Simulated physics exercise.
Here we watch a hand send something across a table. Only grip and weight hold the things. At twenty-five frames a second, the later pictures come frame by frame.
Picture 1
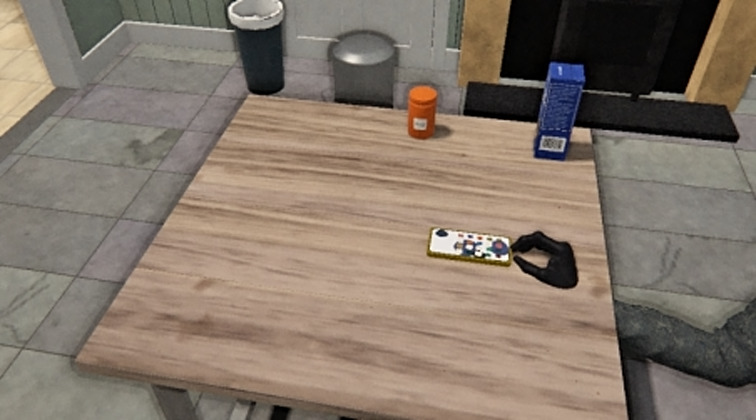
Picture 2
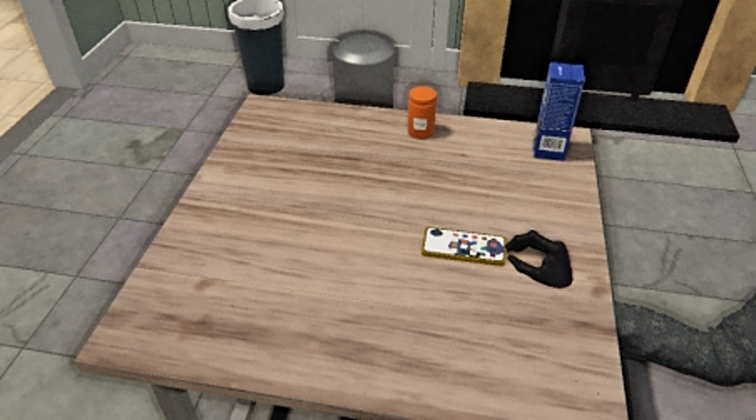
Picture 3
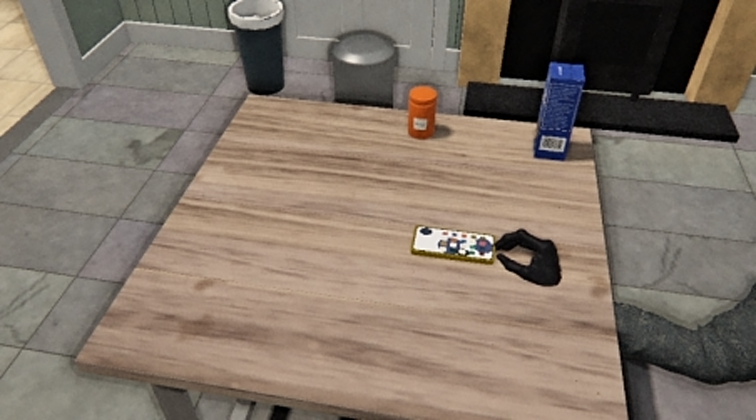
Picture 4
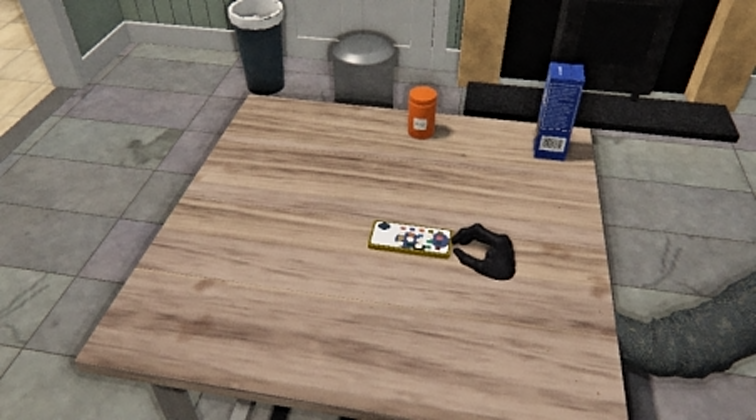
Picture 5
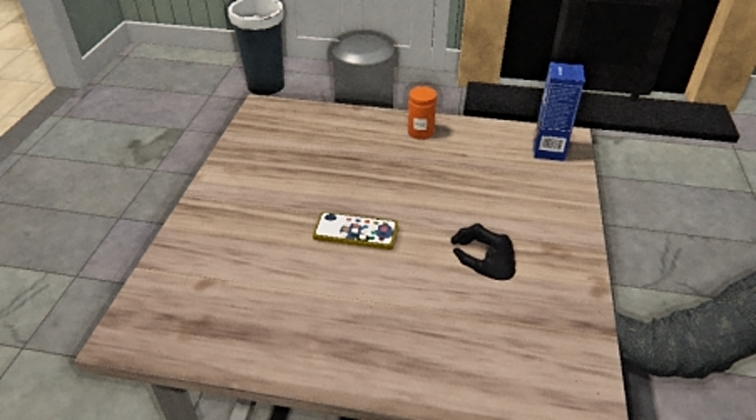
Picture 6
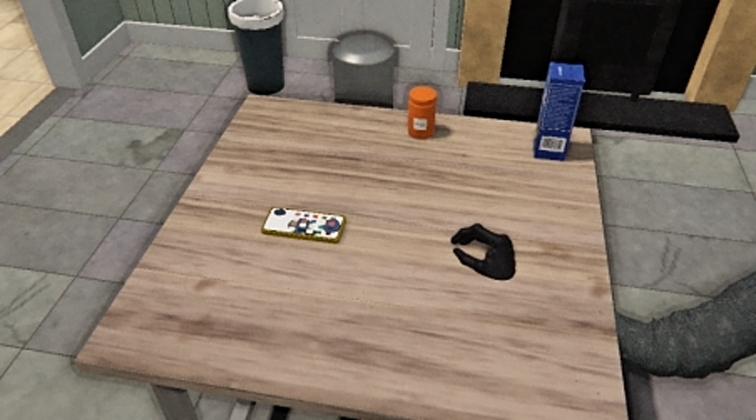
A light wood-grain table fills the middle of a grey-tiled room, seen from above at a fixed angle. A white-faced, yellow-edged phone lies by a black gloved hand at the right, with an orange jar and a blue box at the far edge and bins behind. The hand pushes the phone left, slowly then faster, and stops while the phone slides on leftward, away from the fingers.
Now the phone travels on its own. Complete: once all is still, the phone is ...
Off the table.
Then, 0.20 s later than the last frame, yellow phone now off the table.
Then, 0.40 s later than the last frame, things are still on the move.
Then, 0.60 s later than the last frame, as before.
When it is over, off the table, yellow phone.
